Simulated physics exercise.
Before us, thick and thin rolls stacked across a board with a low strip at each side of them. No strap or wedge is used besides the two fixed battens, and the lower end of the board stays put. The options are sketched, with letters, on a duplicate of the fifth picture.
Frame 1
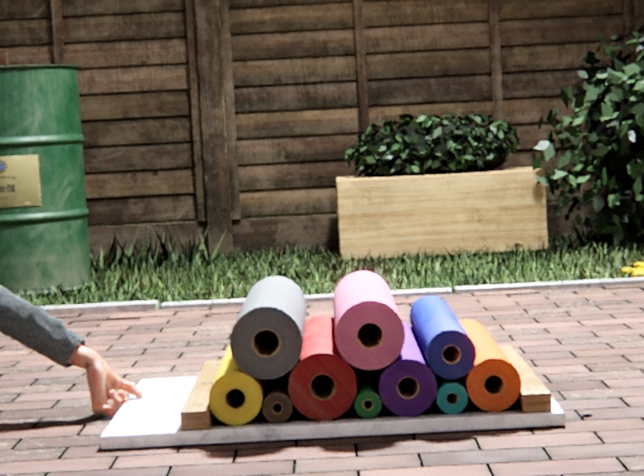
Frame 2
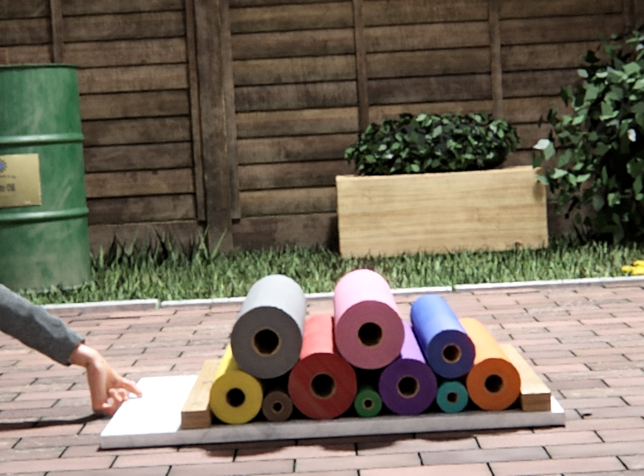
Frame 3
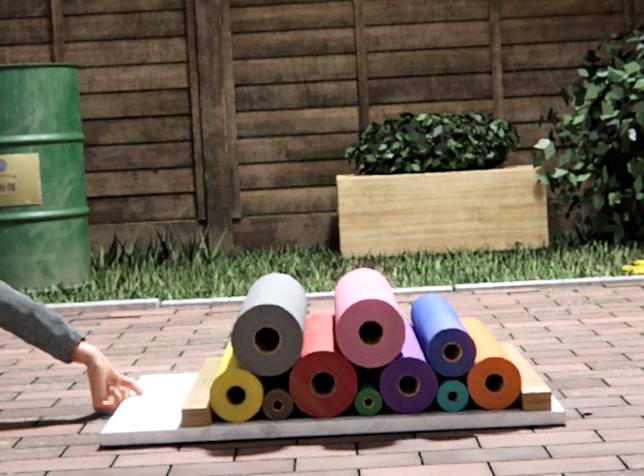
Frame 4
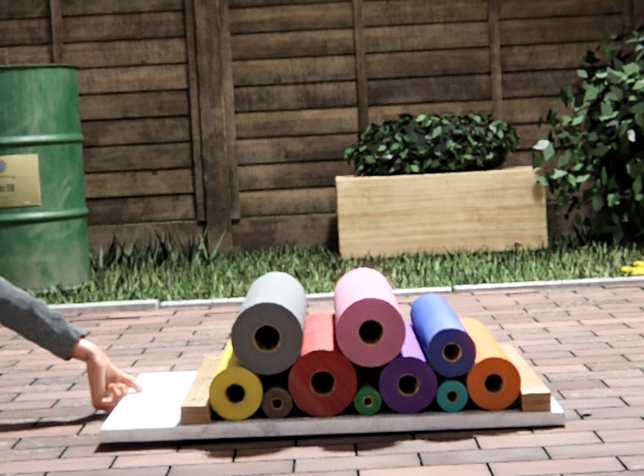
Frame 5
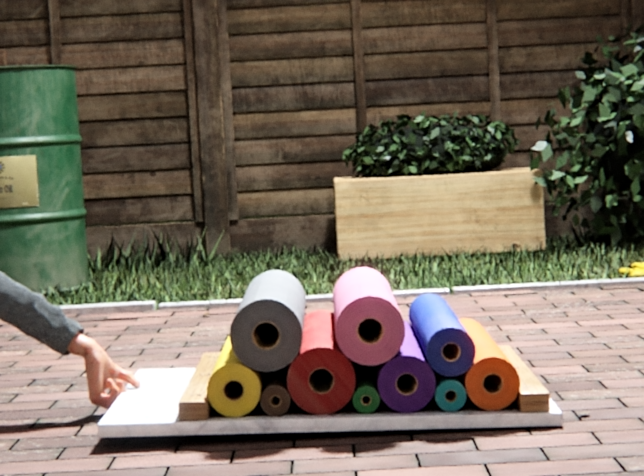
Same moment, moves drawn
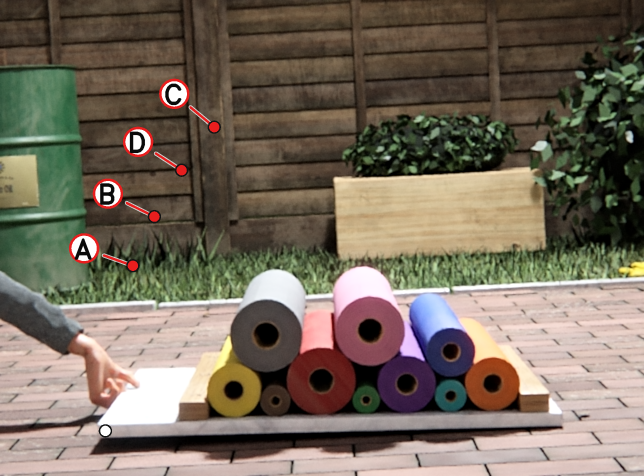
To begin with, thick and thin coloured rolls sit stacked on a board between two low wooden strips, while a hand reaches in from the left and touches the board's left end. The hand stays there and the stack keeps its arrangement, with barely any movement beyond a very slight shift left at the end.
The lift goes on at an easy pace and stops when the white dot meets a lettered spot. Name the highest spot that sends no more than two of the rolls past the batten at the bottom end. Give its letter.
The answer is mark C.
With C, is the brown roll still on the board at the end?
Yes.
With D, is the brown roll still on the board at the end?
The brown roll: Yes.
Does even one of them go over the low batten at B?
At B: No.
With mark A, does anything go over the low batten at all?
At A: No.
On the marked copy, A at (133, 266); B at (154, 217); C at (214, 127); D at (182, 170); the white dot at (105, 431).
Following C. Soon after the start, board at 22°.
Later, board at 42°.
In the end, board at 43°, one over the low batten (pink).
As for the rest, A none over the low batten; B none over the low batten; D none over the low batten.
